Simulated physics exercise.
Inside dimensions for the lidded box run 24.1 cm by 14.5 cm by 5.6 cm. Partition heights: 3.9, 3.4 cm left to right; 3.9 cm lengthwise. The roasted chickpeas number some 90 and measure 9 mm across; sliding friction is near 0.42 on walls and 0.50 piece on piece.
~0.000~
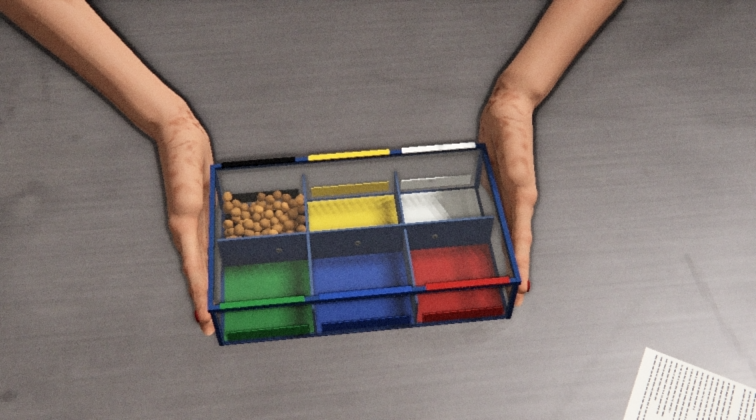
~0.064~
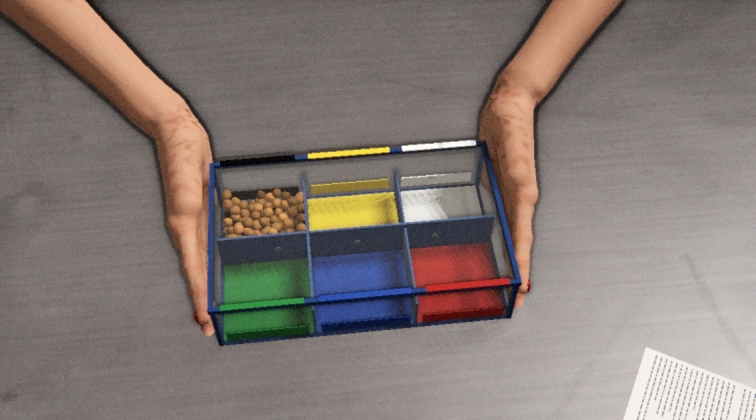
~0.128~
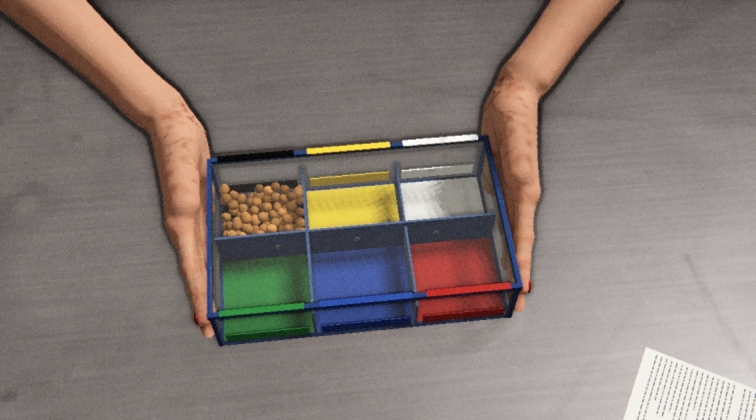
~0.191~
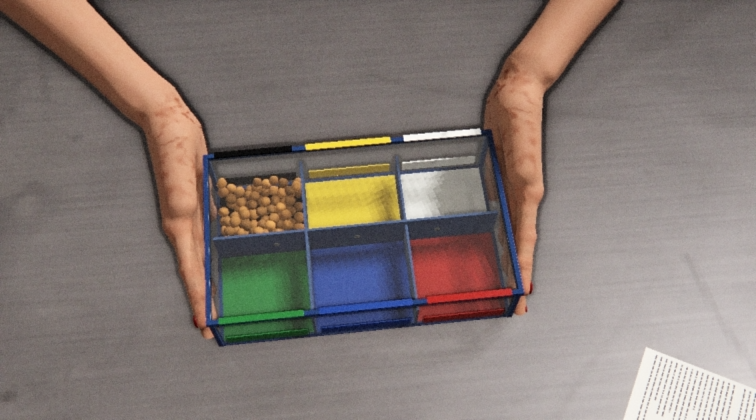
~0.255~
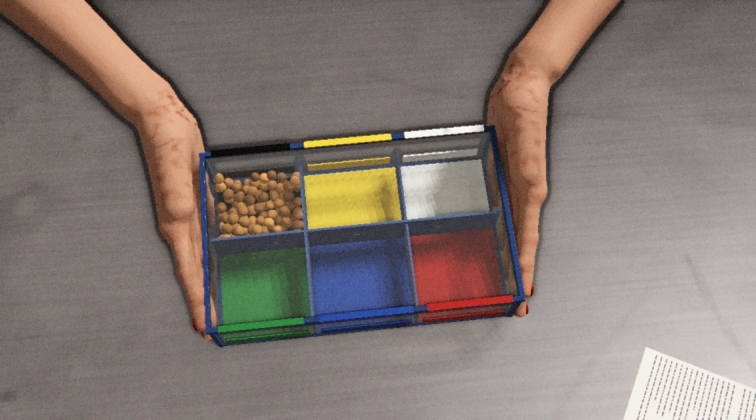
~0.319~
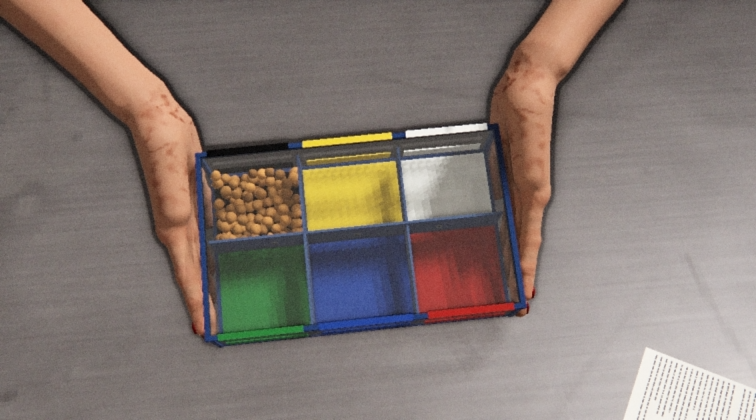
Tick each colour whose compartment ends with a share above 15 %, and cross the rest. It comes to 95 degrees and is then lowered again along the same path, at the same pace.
My prediction: Red: Fails. Blue: Fails. Green: Succeeds. Yellow: Fails. White: Fails. Black: Succeeds.
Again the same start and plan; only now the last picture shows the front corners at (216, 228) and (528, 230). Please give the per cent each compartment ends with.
Per cent at the finish: Red 0, blue 0, green 0, yellow 0, white 0, black 95.
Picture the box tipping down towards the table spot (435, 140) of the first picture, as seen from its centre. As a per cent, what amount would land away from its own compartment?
Around 10 percent of them.
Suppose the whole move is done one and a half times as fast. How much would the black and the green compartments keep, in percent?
The black compartment gets 65 % while the green one gets 35 %.
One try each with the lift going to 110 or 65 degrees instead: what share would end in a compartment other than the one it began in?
About 55 and about 0 per cent, in that order.
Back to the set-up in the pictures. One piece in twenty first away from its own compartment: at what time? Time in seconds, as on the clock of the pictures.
Close to the 1.10 s mark.
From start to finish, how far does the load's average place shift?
It shifts some 5.0 cm.
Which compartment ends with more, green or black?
Go with black, that one ends with more.
Then, at 1.20 s, tilt 94 degrees; green 20 %, black 80 %.
After 1.79 s, tilt 40 degrees; green 40 %, black 60 %.
Then, at 2.43 s, tilt 0 degrees; green 40 %, black 60 %.
By 3.0 s all is still; red 0 %, blue 0 %, green 40 %, yellow 0 %, white 0 %, black 60 %.
